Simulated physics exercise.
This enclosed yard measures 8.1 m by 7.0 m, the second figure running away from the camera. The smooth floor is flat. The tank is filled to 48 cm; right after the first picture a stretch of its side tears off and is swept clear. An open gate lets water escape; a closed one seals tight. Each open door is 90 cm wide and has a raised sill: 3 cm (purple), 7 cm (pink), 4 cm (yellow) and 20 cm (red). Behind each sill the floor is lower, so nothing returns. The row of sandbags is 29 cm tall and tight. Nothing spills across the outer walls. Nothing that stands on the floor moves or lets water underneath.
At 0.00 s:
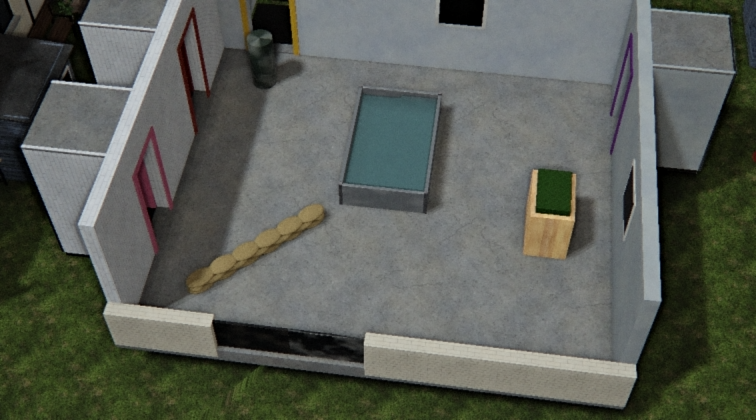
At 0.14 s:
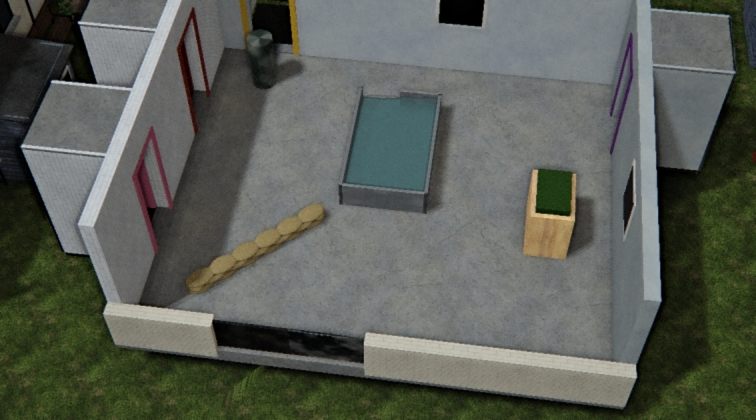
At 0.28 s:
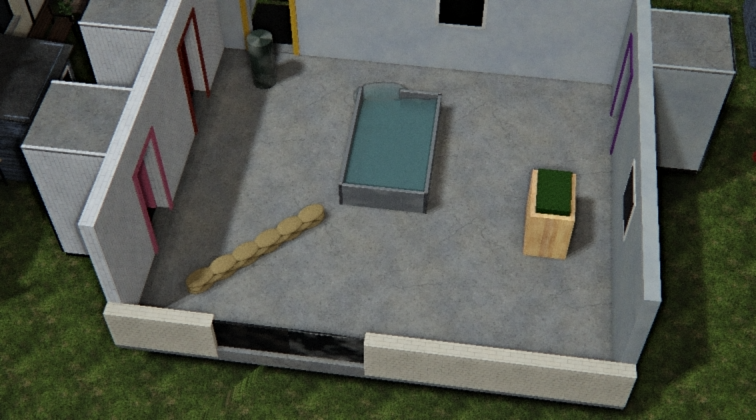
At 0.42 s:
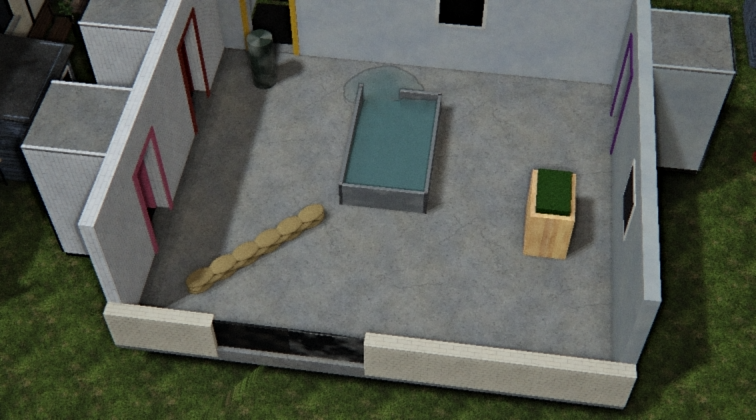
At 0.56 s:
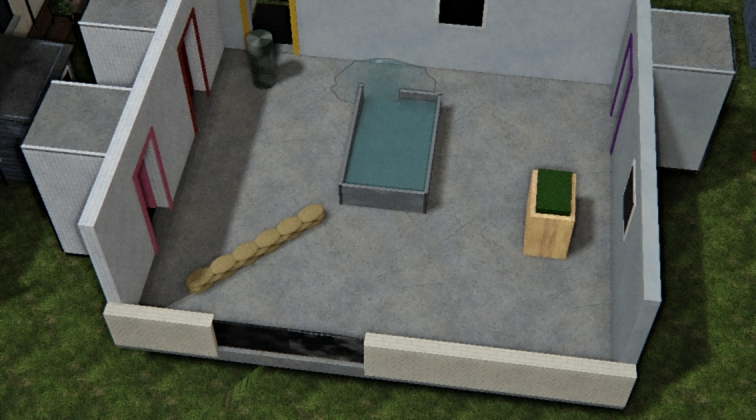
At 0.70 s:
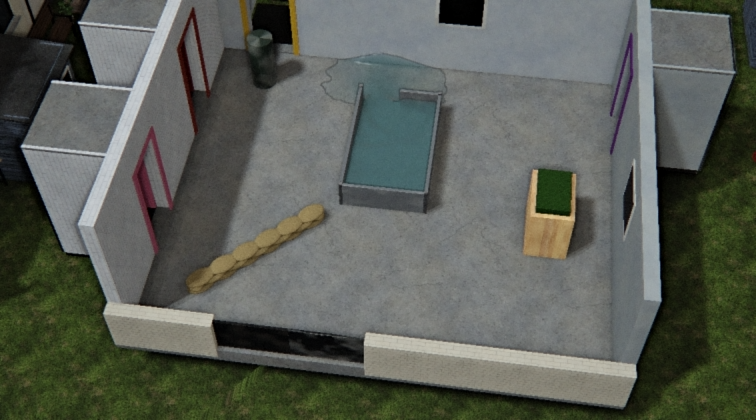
Water poured out through a gap in the far side of the grey tank and spread across the floor in a thin, widening puddle toward the back wall, while everything else in the yard stayed still.
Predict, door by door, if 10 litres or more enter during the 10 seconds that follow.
Door by door: At the purple door it exceeds the limit; at the pink door it does not reach the limit; at the yellow door it exceeds the limit; at the red door it keeps below the limit.
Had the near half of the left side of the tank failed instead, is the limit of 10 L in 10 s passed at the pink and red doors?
Against that limit: Pink over, red below.
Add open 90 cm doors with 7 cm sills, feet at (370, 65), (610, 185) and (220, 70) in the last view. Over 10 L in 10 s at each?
In turn: Above, not over, over.
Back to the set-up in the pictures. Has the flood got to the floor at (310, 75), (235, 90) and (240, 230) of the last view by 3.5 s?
In that order: Flooded, under water, still dry.
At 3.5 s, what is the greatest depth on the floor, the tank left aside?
Roughly 22 cm.
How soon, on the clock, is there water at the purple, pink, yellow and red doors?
Purple 3.2 s, pink 5.0 s, yellow 1.4 s, red 2.8 s.
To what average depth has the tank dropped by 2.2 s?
Roughly 33 cm on average.
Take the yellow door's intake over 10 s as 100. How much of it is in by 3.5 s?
Some 10 per cent by then.
After 1.4 s water covers 5 % of the floor and is deepest (31 cm) near (385, 66); purple door not reached, pink door not reached, yellow door not reached, red door not reached.
After 2.2 s water covers 15 % of the floor and is deepest (30 cm) near (385, 66); purple door not reached, pink door not reached, yellow door 6 cm at the sill, 0 L in, red door not reached.
After 3.5 s water covers 30 % of the floor and is deepest (22 cm) near (222, 57); purple door 7 cm at the sill, 1 L in, pink door not reached, yellow door 6 cm at the sill, 3 L in, red door 4 cm at the sill, 0 L in.
After 6.0 s water covers 45 % of the floor and is deepest (17 cm) near (385, 66); purple door 7 cm at the sill, 35 L in, pink door 4 cm at the sill, 0 L in, yellow door 6 cm at the sill, 15 L in, red door 4 cm at the sill, 0 L in.
After 10.0 s water covers 65 % of the floor and is deepest (10 cm) near (385, 66); purple door 5 cm at the sill, 58 L in, pink door 6 cm at the sill, 0 L in, yellow door 5 cm at the sill, 27 L in, red door 3 cm at the sill, 0 L in.
